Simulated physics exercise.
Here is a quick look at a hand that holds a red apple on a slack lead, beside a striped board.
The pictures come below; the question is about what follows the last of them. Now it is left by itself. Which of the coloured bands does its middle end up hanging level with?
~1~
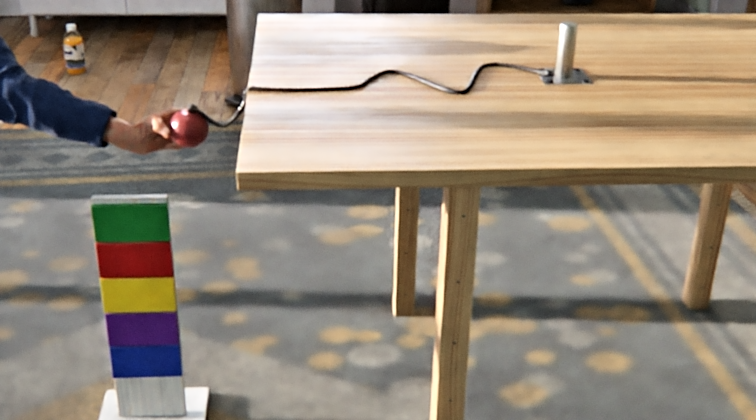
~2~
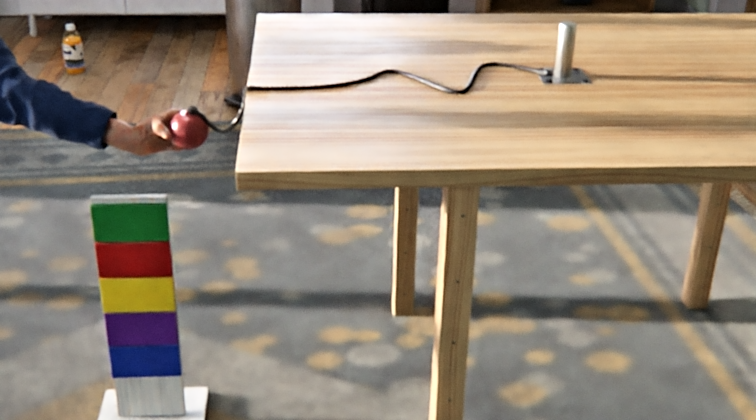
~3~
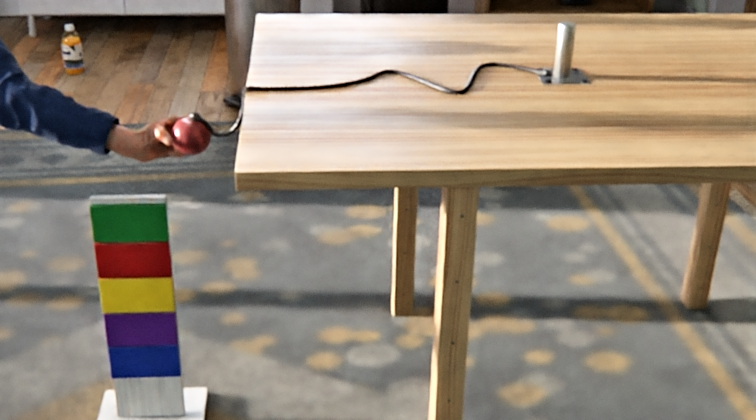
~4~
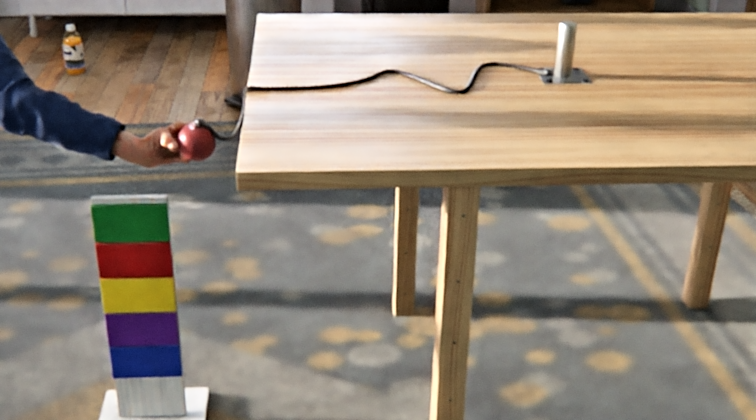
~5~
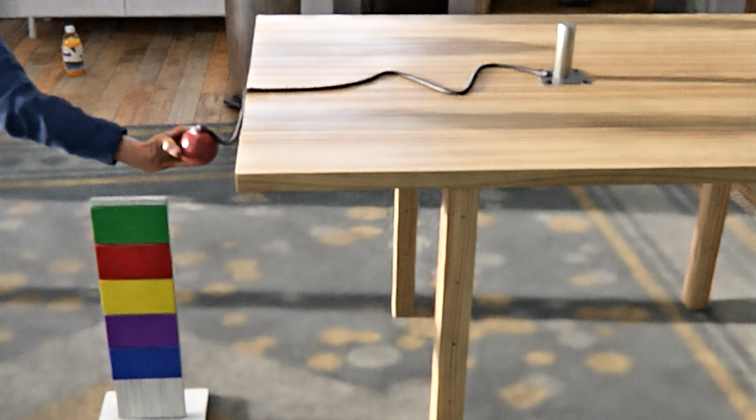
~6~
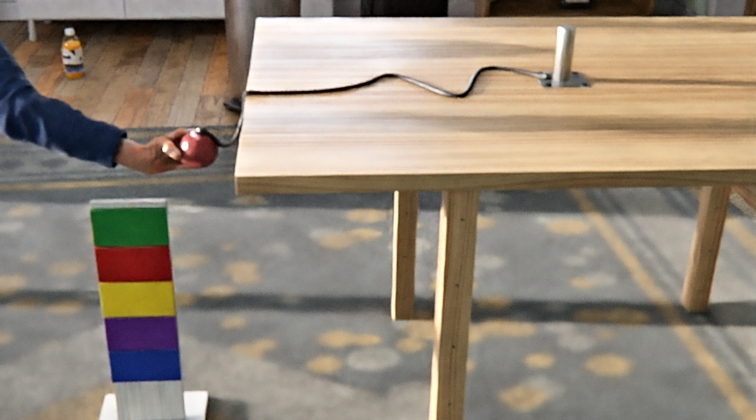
It ends up level with the yellow band.
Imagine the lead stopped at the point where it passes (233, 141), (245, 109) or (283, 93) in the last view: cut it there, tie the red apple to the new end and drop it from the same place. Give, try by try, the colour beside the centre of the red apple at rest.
Try 1: Red. Try 2: Green. Try 3: None, it hangs higher.
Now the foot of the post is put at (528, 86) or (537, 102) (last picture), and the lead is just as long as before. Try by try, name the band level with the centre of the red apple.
Taking the two spots in turn: Purple, then purple.
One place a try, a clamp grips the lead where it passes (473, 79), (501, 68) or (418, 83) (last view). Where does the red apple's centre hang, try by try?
Respectively (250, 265), (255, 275) and (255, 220).
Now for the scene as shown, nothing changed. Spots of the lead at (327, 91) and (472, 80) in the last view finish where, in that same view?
About (248, 123), and the other about (438, 82).
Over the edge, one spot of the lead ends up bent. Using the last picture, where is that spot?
About (358, 86).
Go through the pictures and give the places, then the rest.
The first picture shows red apple (189, 128); green (131, 224); red (135, 261); yellow (138, 296); purple (142, 330); blue (146, 362).
The second picture shows red apple (189, 129); lead through (510, 66) (470, 83) (413, 77) (347, 84) (257, 89).
The third picture shows red apple (191, 136).
The fourth picture shows red apple (197, 142); lead through (510, 66) (471, 83) (413, 77) (347, 84) (257, 89).
The fifth picture shows red apple (199, 147).
The sixth picture shows red apple (199, 149); lead through (509, 70) (470, 87) (412, 81) (346, 88) (256, 93).
Soon after, apple near (280, 277); level with yellow.
Then, apple near (243, 287); level with yellow.
At rest, apple near (255, 288); level with yellow. At yellow.
